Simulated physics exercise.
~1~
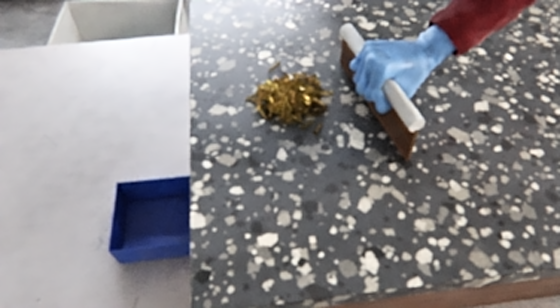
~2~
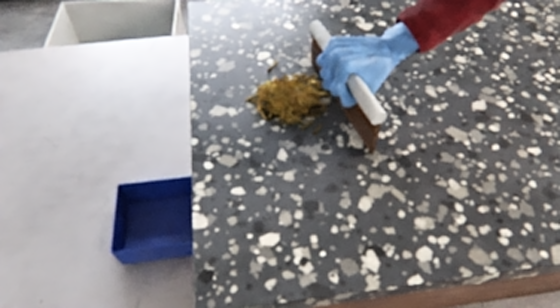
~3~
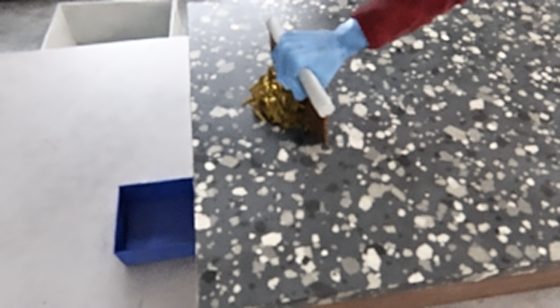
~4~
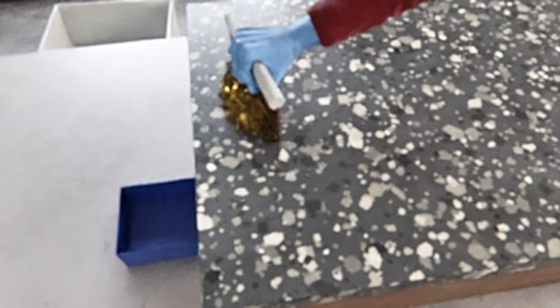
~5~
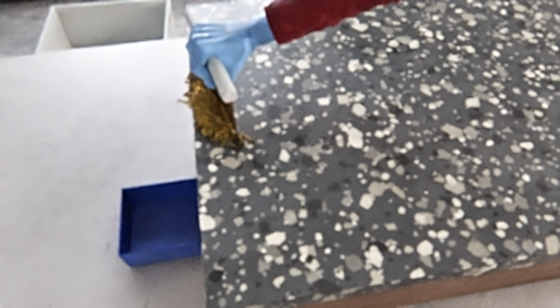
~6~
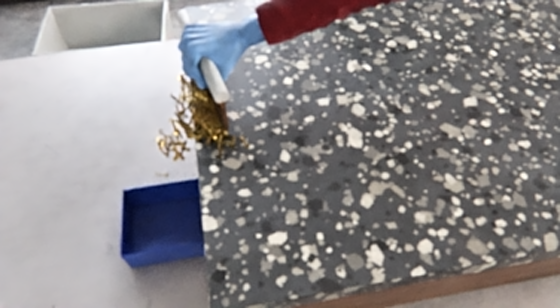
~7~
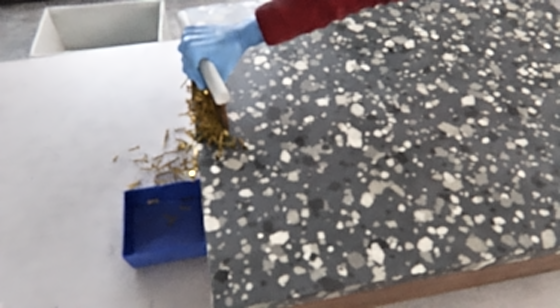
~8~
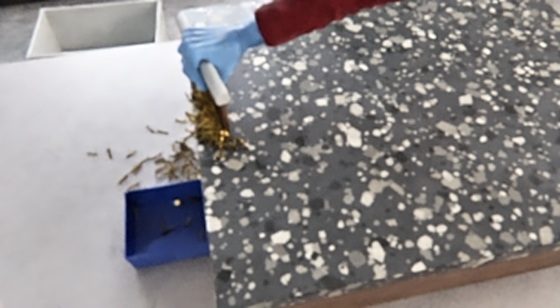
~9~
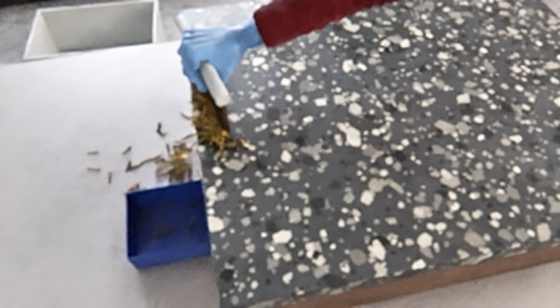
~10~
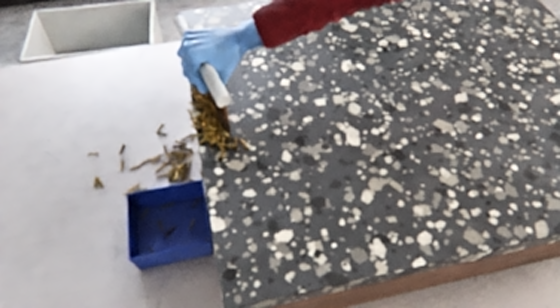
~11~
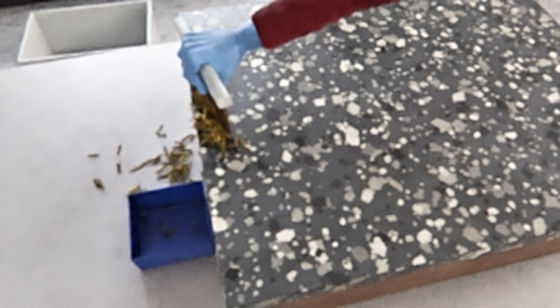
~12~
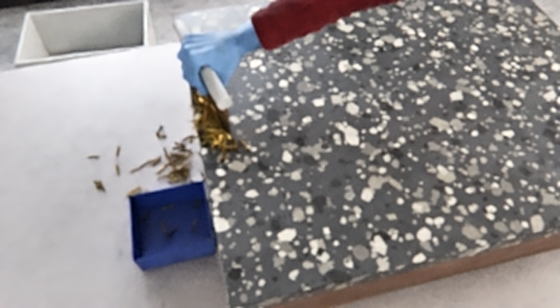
To begin with, a blue-gloved hand holds a scraper to the right of a heap of small brass-coloured pieces on a dark speckled slab, with a blue tin below the slab's left edge. The hand moves left, and the blade meets the heap and pushes it across the surface. At the edge, the scraper halts and pieces spill over the side. A few drop into the tin, while many more scatter on the pale surface just beyond it. Finally everything settles, with much of the heap still on the slab beside the motionless blade.
